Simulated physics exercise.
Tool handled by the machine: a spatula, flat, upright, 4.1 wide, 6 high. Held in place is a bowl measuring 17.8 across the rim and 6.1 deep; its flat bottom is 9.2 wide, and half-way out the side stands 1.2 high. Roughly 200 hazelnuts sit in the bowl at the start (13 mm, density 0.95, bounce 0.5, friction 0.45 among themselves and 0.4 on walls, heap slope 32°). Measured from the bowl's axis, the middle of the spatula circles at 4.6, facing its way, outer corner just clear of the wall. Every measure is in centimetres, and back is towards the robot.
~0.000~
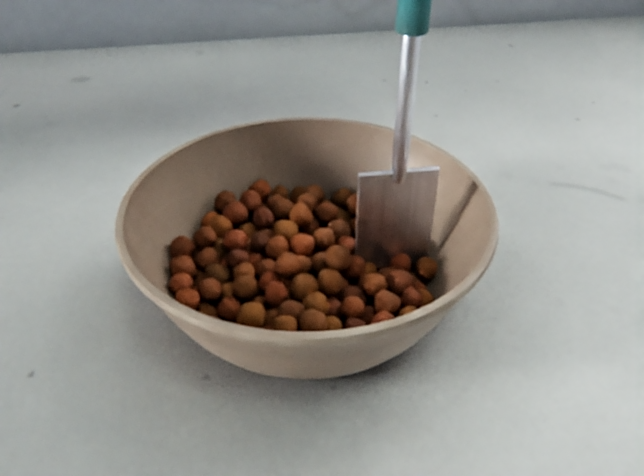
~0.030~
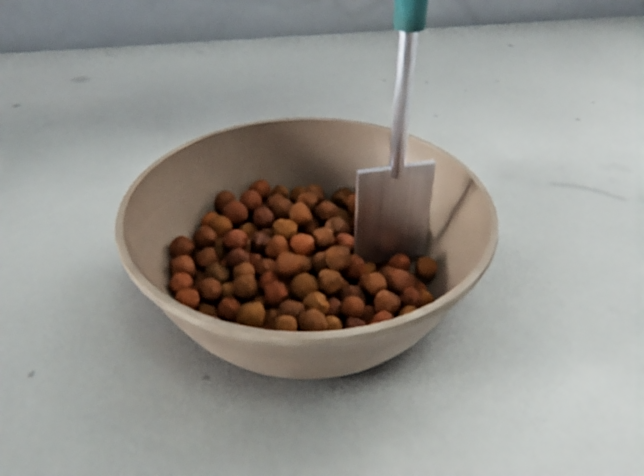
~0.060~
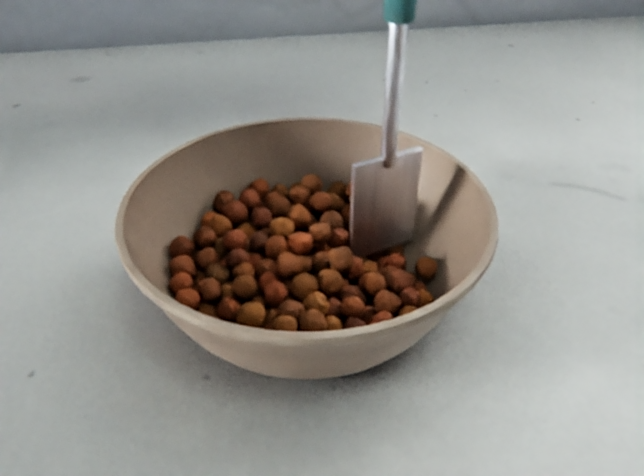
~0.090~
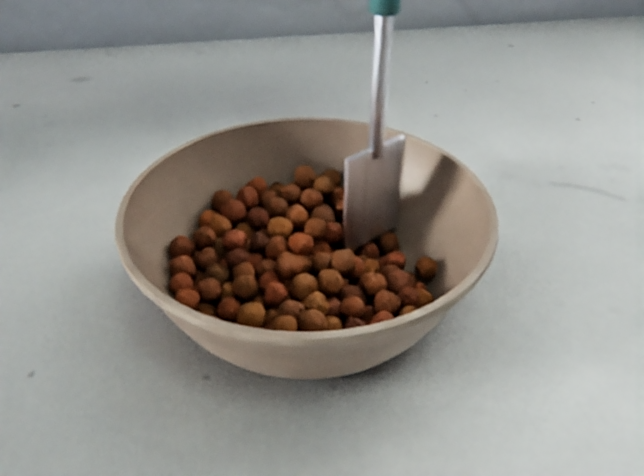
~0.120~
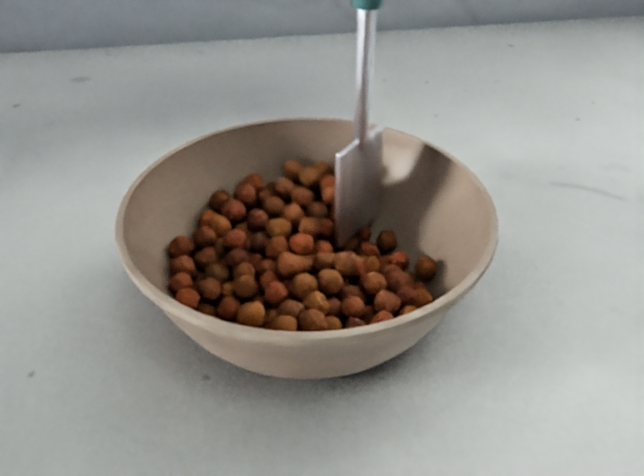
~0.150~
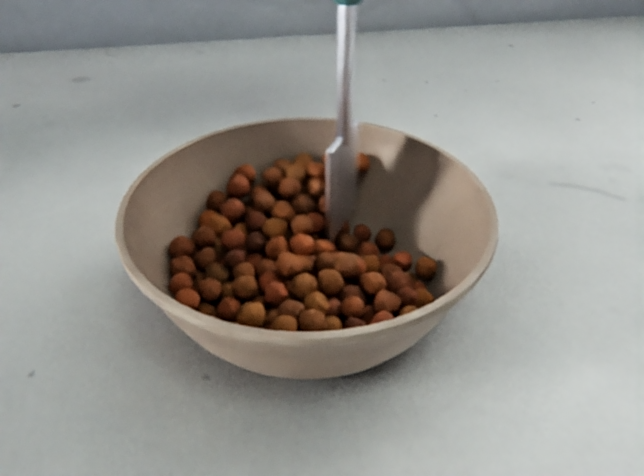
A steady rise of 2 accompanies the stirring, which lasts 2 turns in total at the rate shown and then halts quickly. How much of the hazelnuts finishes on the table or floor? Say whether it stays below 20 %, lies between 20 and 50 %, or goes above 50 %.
It stays below 20 %.
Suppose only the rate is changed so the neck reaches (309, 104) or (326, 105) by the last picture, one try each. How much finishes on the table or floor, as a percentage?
Some 10 and 10 per cent respectively.
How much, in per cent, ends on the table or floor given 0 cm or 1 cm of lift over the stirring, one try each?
Try one: Around 15 %; try two: Around 10 %.
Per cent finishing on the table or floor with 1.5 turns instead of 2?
5 %.
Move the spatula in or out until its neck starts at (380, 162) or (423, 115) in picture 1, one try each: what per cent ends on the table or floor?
Roughly 0 and 0 per cent.
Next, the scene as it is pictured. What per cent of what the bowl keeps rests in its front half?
Around 55 per cent of what the bowl keeps.
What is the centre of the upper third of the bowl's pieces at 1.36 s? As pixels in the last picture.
Estimated centre: (262, 305).
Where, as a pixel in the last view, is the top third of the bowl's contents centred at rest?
It is centred around (332, 270).
By 0.76 s, 318° round, highest piece 7 above the table; 199 in the bowl, 3 on the table or floor.
By 1.36 s, 220° round, highest piece 7 above the table; 188 in the bowl, 13 on the table or floor, 1 in flight or on the tool.
By 1.87 s, 0° round, highest piece 5 above the table; 187 in the bowl, 15 on the table or floor.
By 2.57 s, 0° round, highest piece 5 above the table; 187 in the bowl, 15 on the table or floor.
Final count, 187 in the bowl, 15 on the table or floor. That is 7 % on the table or floor.
